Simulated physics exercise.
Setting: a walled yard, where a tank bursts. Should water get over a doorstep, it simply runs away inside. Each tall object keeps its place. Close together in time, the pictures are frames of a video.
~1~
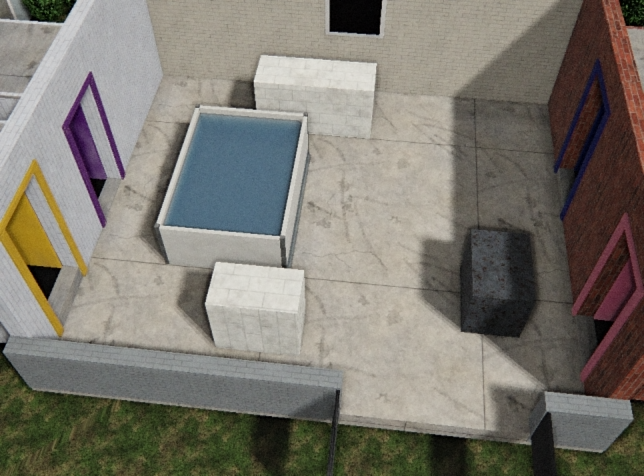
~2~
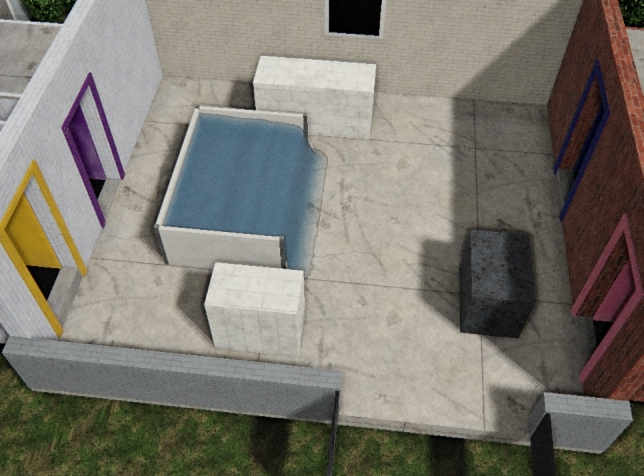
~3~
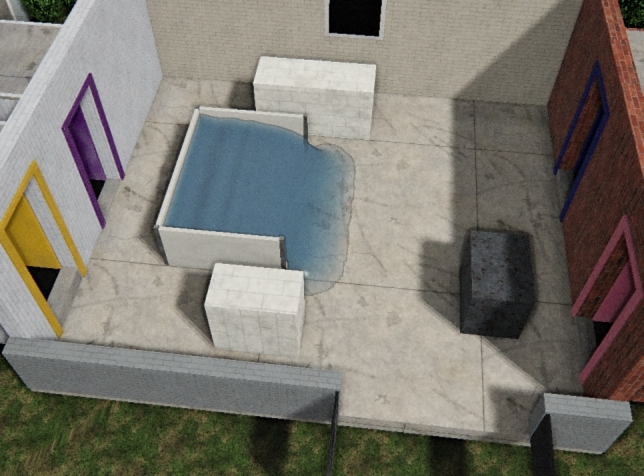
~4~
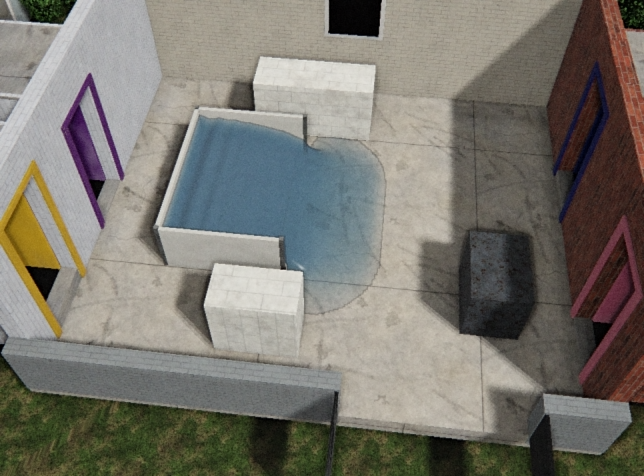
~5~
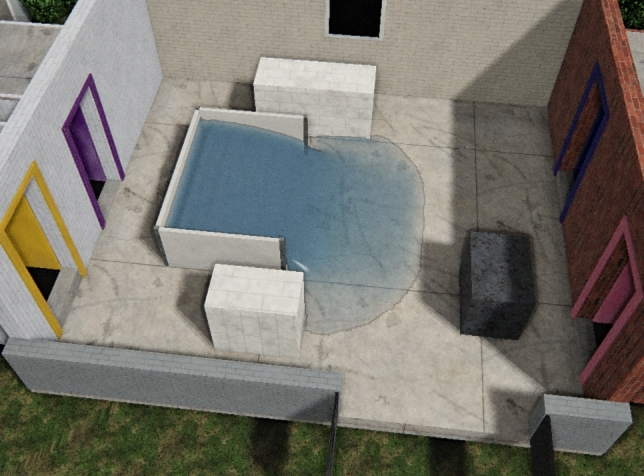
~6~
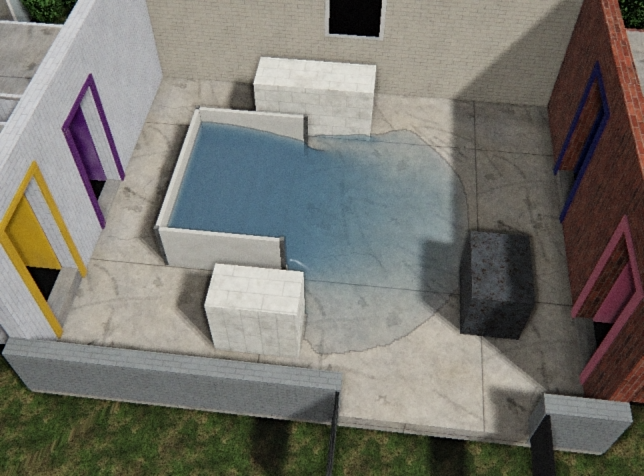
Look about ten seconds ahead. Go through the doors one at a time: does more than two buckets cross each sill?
Purple door: Two buckets at most, blue door: Over two buckets, yellow door: Two buckets at most, pink door: Over two buckets.
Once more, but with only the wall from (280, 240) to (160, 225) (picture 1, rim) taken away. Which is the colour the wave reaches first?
The answer is the door marked yellow.
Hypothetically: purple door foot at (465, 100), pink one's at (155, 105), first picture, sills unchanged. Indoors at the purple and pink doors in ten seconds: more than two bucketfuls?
Taking them in turn, the purple door crosses the limit and the pink door crosses the limit.
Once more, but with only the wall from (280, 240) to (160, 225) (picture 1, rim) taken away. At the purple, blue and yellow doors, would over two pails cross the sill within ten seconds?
Log - purple door runs over the limit, blue door keeps within bounds, yellow door runs over the limit.
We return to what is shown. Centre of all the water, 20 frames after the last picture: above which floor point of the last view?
About (433, 213) in the last view.
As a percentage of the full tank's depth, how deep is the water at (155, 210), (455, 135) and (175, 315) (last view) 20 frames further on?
First spot roughly 0 %, second 12 %, third 0 %.
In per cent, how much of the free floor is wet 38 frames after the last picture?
I'd say close to 70 per cent.
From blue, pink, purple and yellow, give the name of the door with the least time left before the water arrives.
My pick for first is the one in blue.
A moment on, water covers 50 % of the floor; the purple door not reached, the blue door under two buckets in, the yellow door not reached, the pink door not reached.
Next, water covers 60 % of the floor; the purple door not reached, the blue door far over two buckets in, the yellow door not reached, the pink door wet at the sill, nothing in.
Then, water covers 60 % of the floor; the purple door not reached, the blue door far over two buckets in, the yellow door not reached, the pink door under two buckets in.
Later, water covers 70 % of the floor; the purple door not reached, the blue door far over two buckets in, the yellow door not reached, the pink door under two buckets in.
In the end, water covers 95 % of the floor; the purple door wet at the sill, nothing in, the blue door far over two buckets in, the yellow door wet at the sill, nothing in, the pink door over two buckets in.
